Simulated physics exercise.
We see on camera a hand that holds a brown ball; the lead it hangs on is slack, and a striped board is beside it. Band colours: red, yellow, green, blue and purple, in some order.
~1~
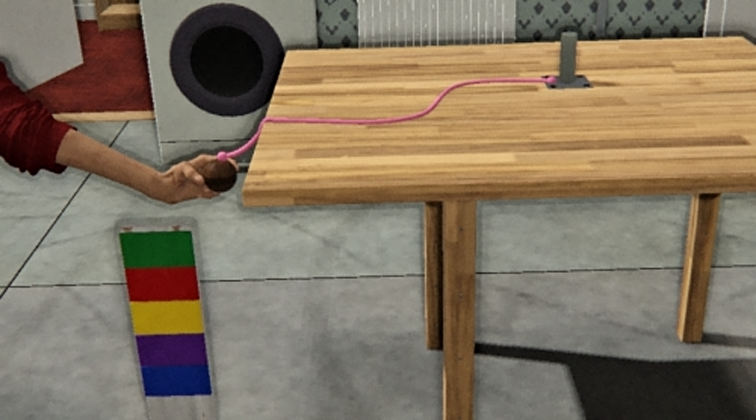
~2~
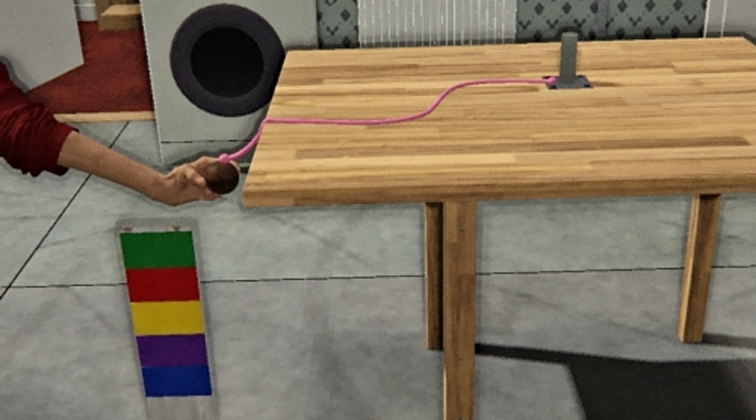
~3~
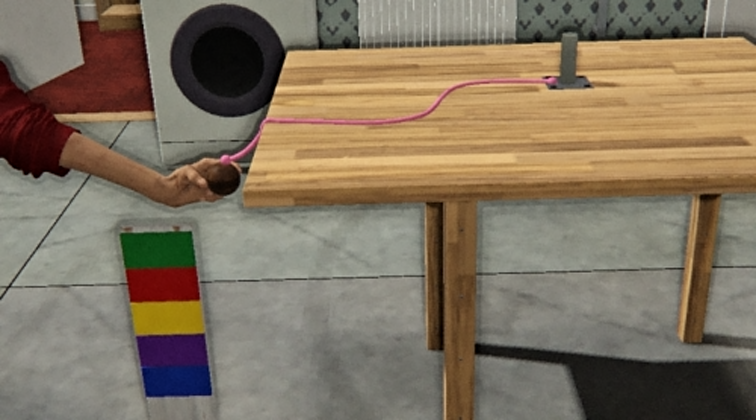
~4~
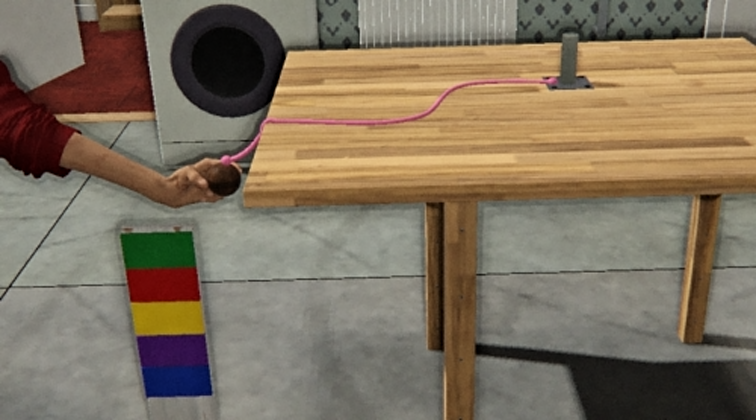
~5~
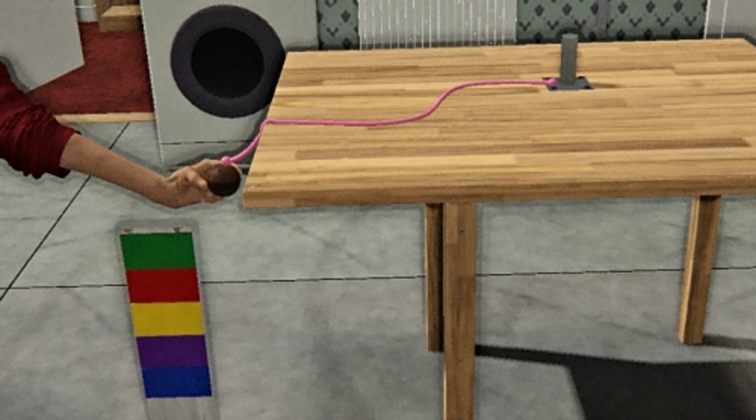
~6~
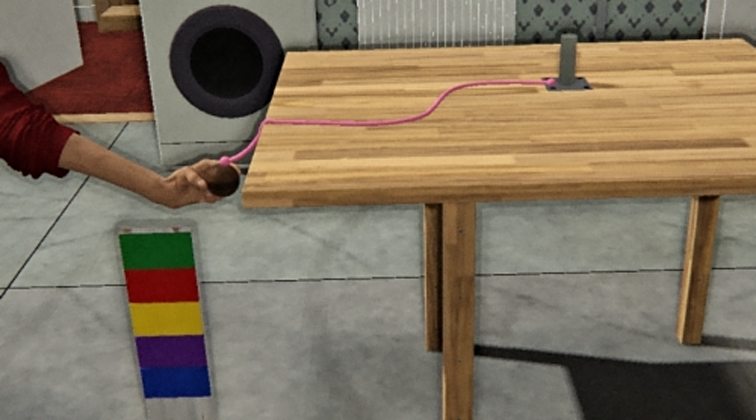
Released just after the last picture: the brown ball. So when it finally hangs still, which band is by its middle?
At green.
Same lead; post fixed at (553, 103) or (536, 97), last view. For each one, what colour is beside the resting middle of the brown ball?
Result 1: Red. Result 2: Red.
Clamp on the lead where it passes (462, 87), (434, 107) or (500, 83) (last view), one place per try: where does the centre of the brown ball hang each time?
Try by try, around (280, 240), (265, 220) and (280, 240).
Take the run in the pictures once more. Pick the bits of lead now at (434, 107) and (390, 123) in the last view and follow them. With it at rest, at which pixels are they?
First: (396, 104). Second: (333, 111).
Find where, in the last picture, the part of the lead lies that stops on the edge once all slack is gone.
Around (315, 123).
Soon after, ball near (308, 233); level with green.
After that, ball near (278, 246); level with green.
In the end, ball near (280, 246); level with green. The green one.
